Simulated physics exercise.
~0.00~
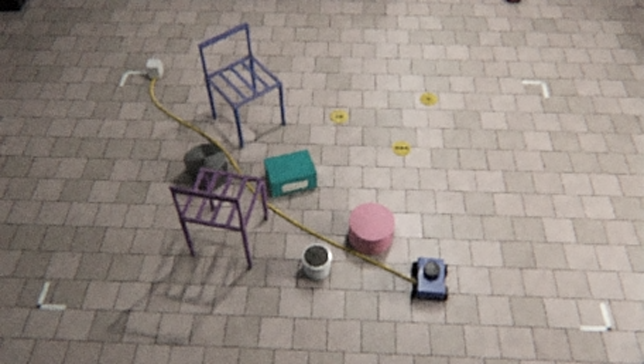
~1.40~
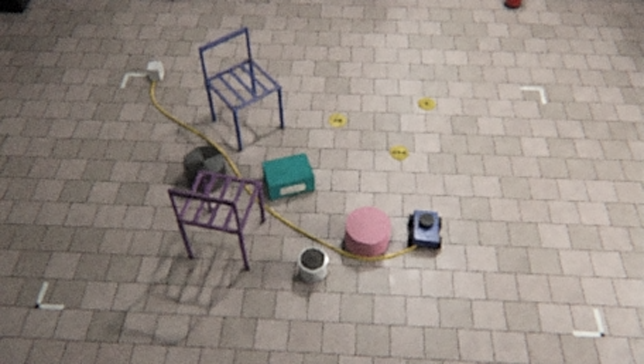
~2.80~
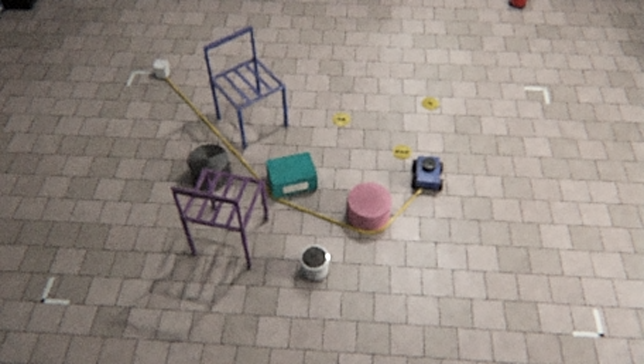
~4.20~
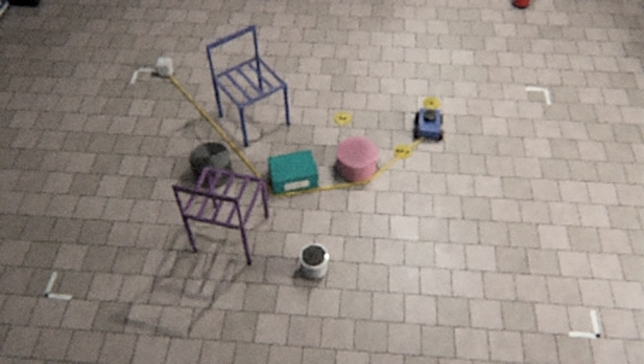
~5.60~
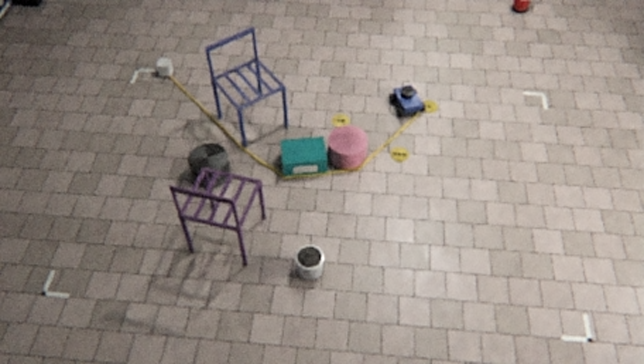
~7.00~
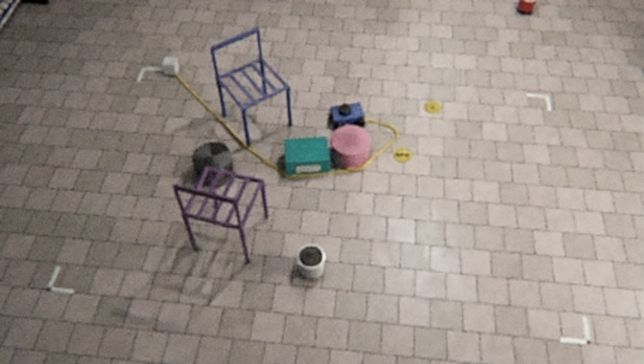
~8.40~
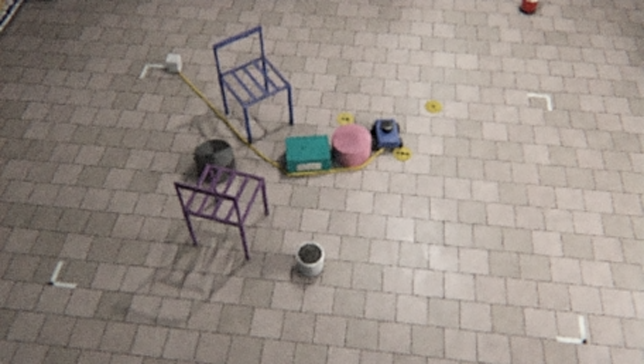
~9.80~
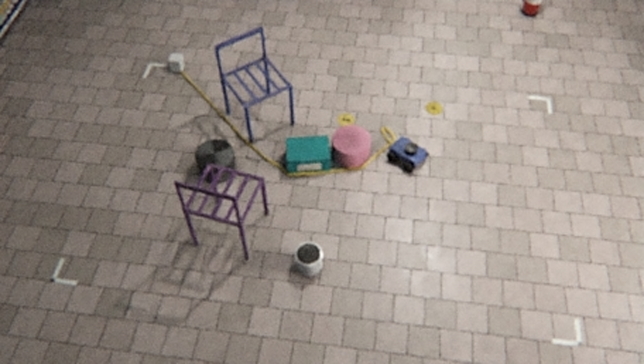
On a paved floor, a tethered blue cart's yellow lead drags a pink tub and teal carton.
